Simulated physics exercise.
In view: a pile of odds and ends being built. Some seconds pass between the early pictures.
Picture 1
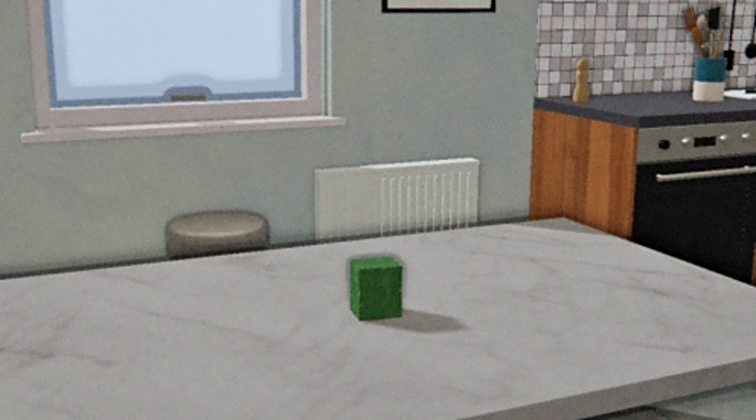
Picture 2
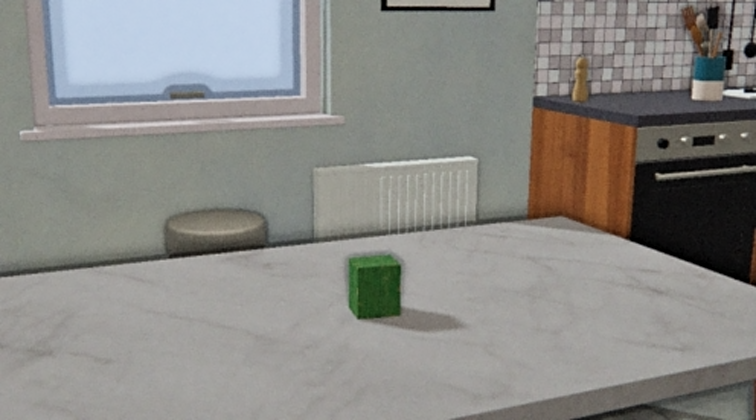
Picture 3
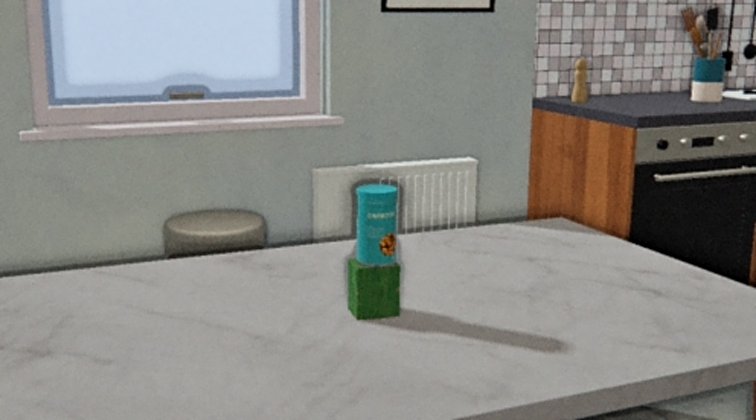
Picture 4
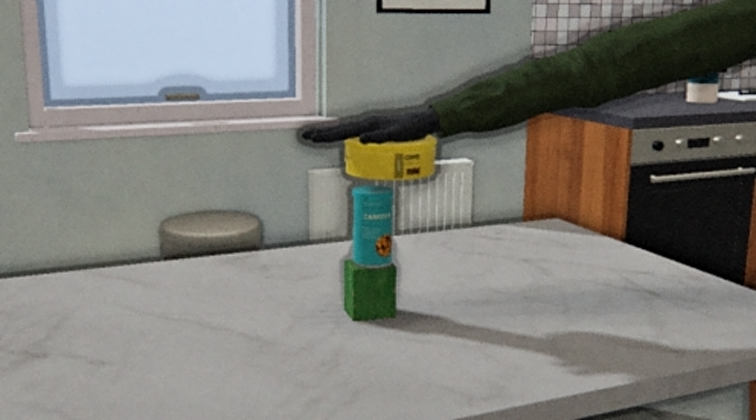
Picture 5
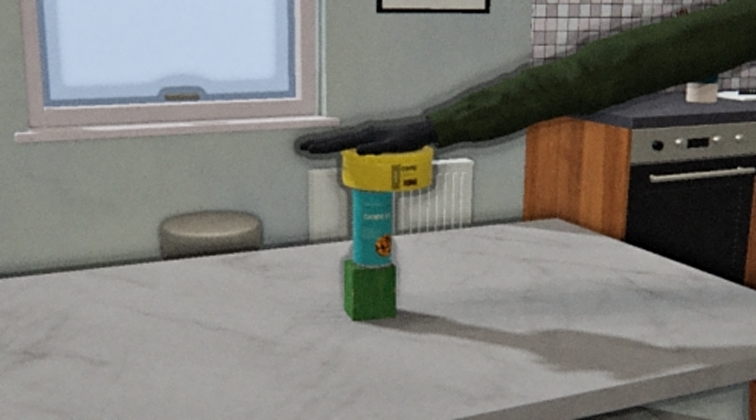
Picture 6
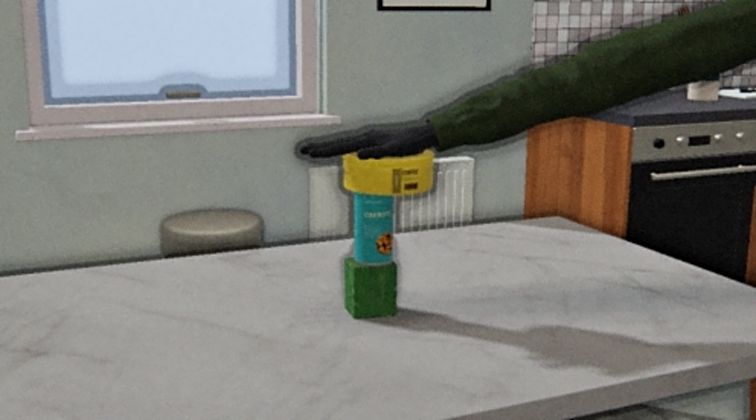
In a kitchen, a green block sits alone on a marble-patterned worktop, then a turquoise tin appears on top of it; a gloved hand reaching from the right lowers a yellow tub onto the tin and stays over it.
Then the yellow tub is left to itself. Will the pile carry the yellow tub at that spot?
Here the pile holds.
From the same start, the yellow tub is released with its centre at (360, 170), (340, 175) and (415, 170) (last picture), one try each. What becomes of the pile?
First, it holds; second, it gives way; third, it gives way.
Then, 0.70 s past the last view, nothing moves.
Then, 1.60 s past the last view, yellow tub resting near (389, 171).
Finally, all 3 still in place. Final places as the last picture's camera would see them, yellow tub near (390, 171). The pile keeps its balance.
